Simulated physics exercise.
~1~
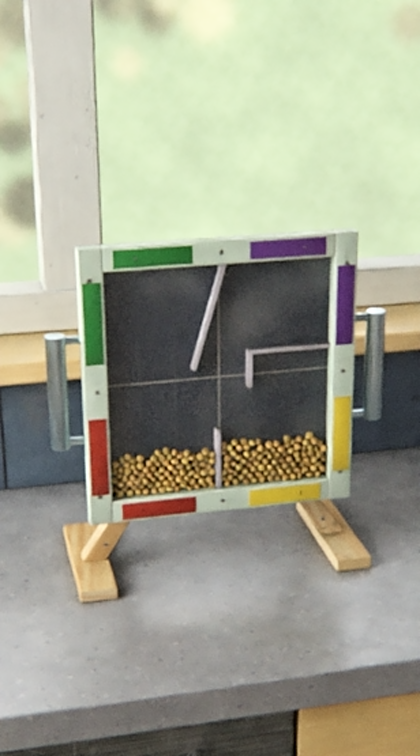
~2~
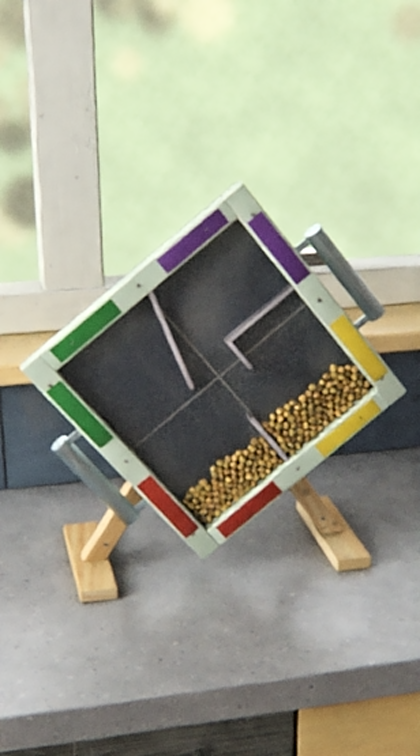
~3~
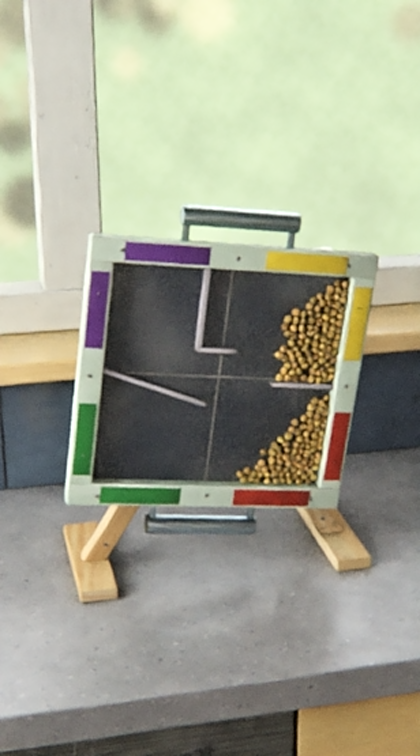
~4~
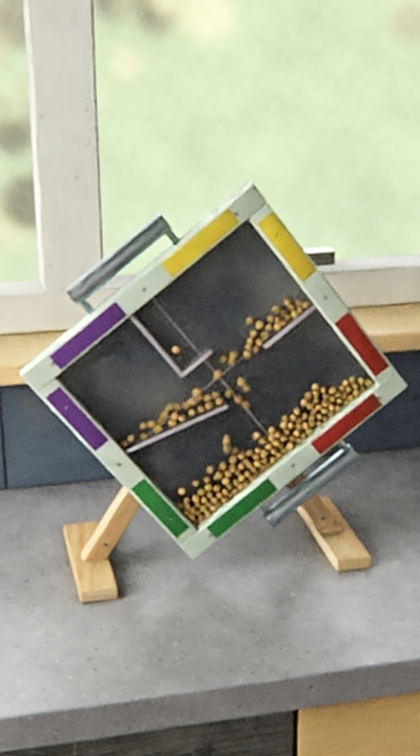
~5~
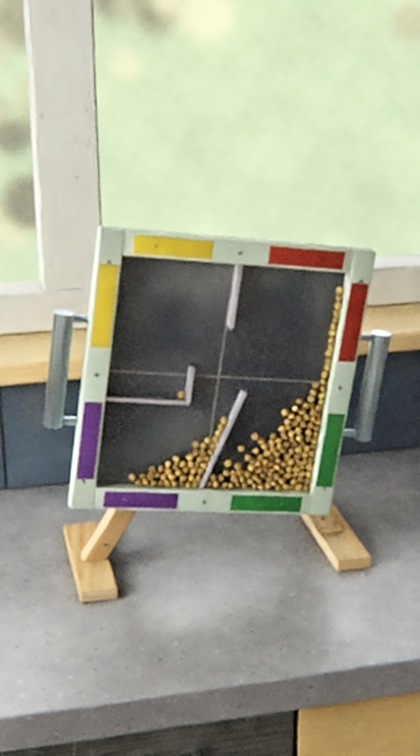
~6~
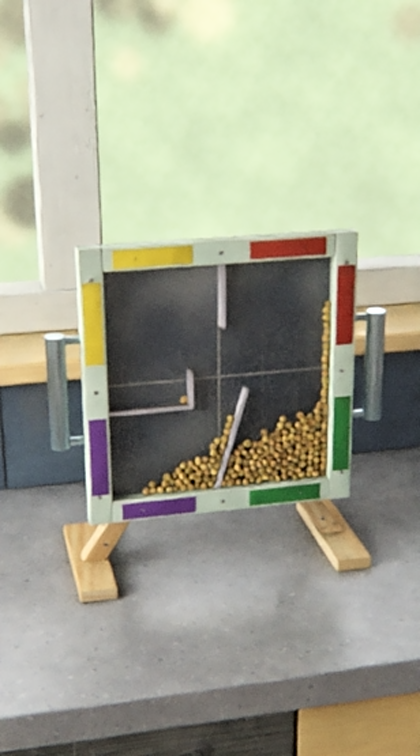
A square, pale-framed case with a dark inside and green, purple, yellow and red edge marks stands on wooden feet on a grey counter before a window, seen from the front. Golden-brown beads lie along its bottom, between the red and yellow corners. The case turns counterclockwise, and the beads ride up the right side in a steep heap. As it keeps turning, they spill down past the pale inner bars, some landing on a slanted one. It stops upside down, with most beads piled in the green corner at lower right, fewer in the purple corner, a thin strip up the red side and almost none by yellow.
